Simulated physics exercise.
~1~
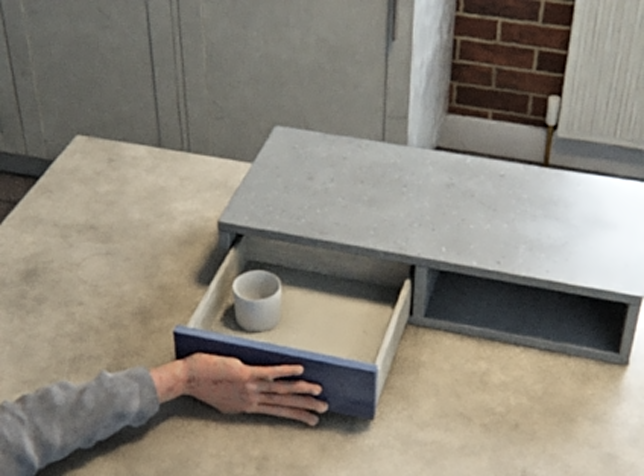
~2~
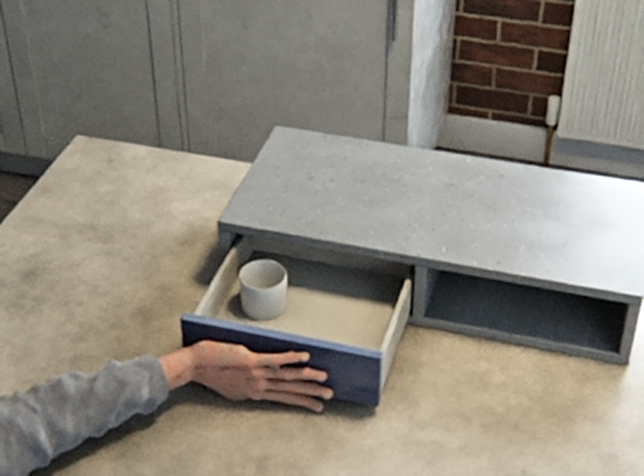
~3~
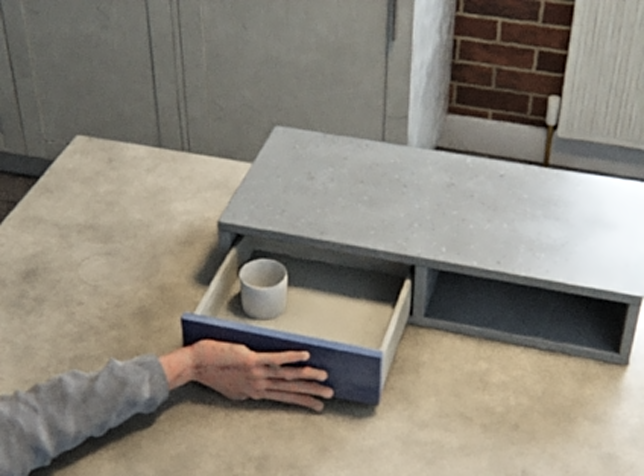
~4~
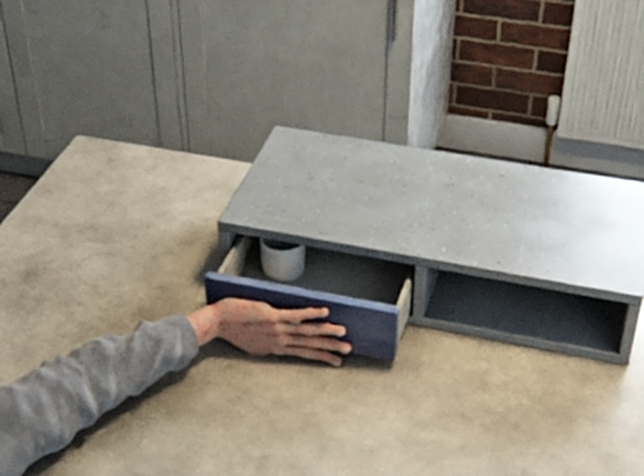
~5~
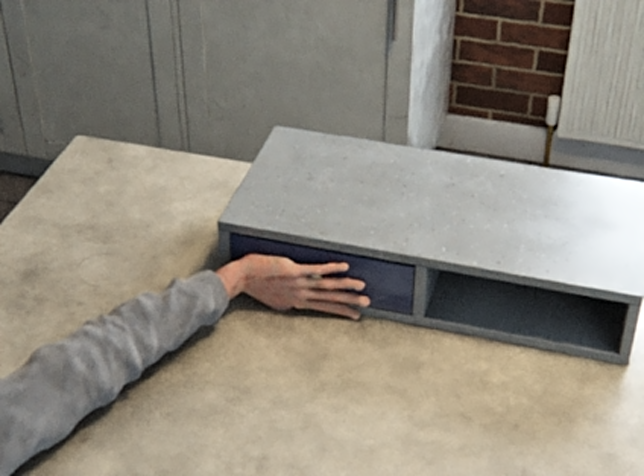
To begin with, a drawer with a blue front stands pulled out of a low grey cabinet on a table, a small white cup sitting inside it, while a hand in a grey sleeve rests against the front. The hand pushes the drawer slightly inward, and the cup rides along with it. For a moment everything holds still. Then the hand pushes further, and the drawer slides about halfway in, carrying the cup partly beneath the cabinet top. Finally, the drawer closes completely, hiding the cup, with the hand still against its front.
